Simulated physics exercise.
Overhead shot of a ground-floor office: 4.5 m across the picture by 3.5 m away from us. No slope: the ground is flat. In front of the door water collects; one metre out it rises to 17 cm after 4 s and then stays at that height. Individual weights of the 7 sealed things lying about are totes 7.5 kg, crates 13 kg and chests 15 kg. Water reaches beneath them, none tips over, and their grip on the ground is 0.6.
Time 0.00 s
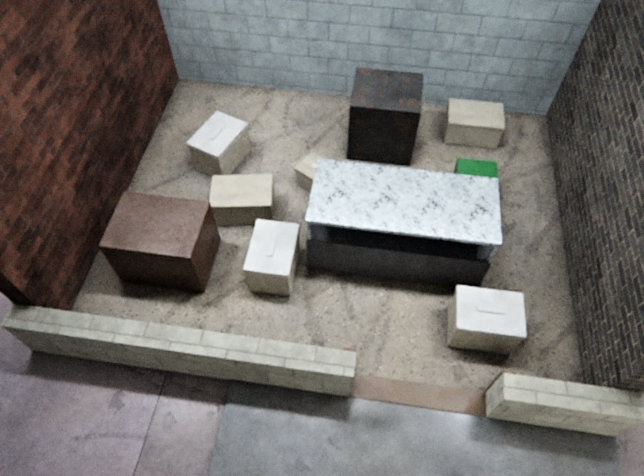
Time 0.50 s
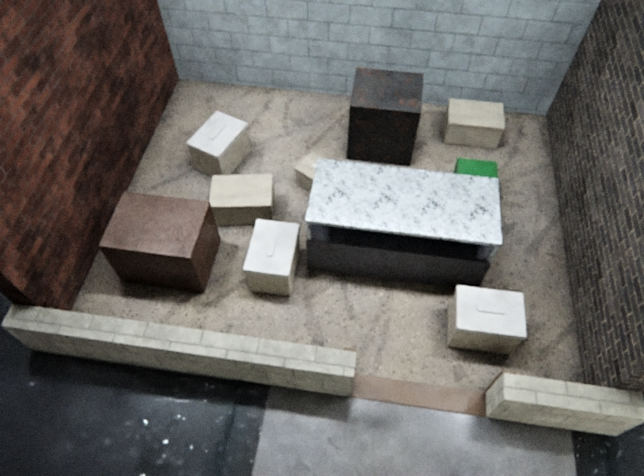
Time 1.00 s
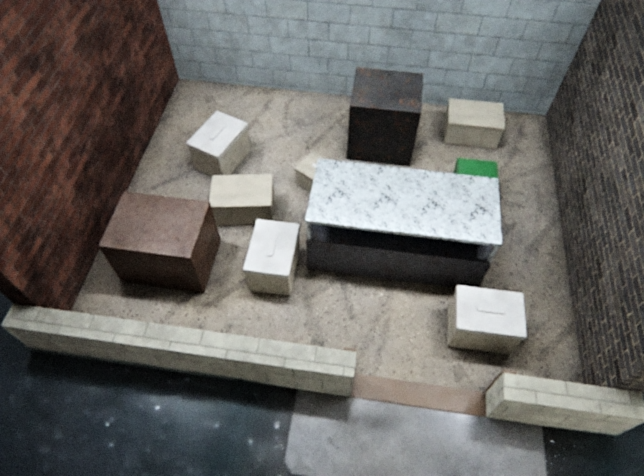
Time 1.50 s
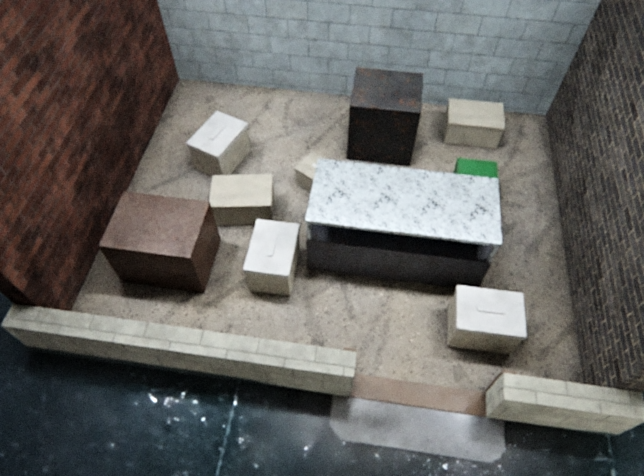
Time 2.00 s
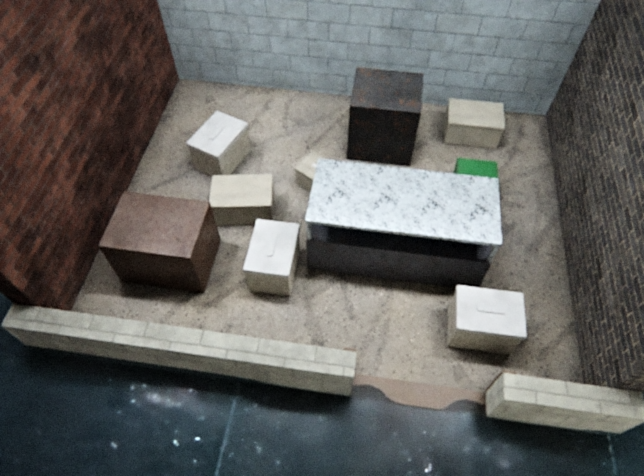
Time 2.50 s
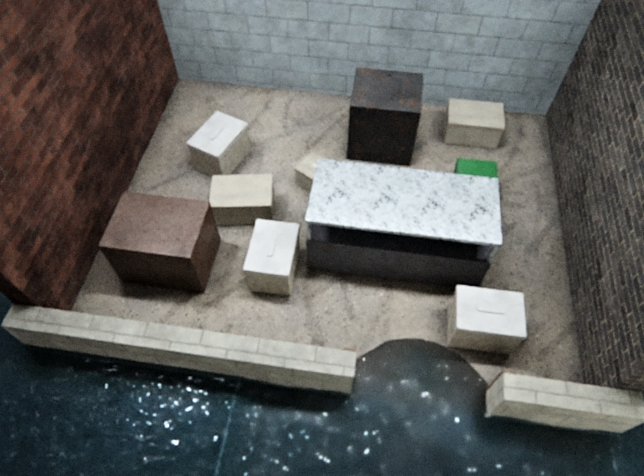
Dark water spreading across the ground outside a low brick wall, then edging through the doorway gap, while crates and chests stay still.
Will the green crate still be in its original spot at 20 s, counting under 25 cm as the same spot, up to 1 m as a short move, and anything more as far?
No, a short move.
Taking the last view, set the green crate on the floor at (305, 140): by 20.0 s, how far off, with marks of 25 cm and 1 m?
Short answer, it is taken a long way.
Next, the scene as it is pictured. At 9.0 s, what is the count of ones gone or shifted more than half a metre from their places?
The count is 1.
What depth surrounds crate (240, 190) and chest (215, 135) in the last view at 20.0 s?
13 and 14 cm.
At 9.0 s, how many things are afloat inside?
Answer: 0.
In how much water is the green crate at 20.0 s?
About 11 cm.
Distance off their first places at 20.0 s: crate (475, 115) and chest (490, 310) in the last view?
They've ended up 40 cm and 140 cm away, in that order.
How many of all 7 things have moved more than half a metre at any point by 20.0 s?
6 of them.
After 4.0 s the green crate is near (478, 182), 0.0 m from its start, aground; 0 afloat.
After 9.0 s the green crate is near (475, 181), 0.0 m from its start, aground; 0 afloat.
After 16.0 s the green crate is near (526, 171), 0.5 m from its start, afloat; 7 afloat.
After 20.0 s the green crate is near (480, 150), 0.4 m from its start, afloat; 7 afloat.
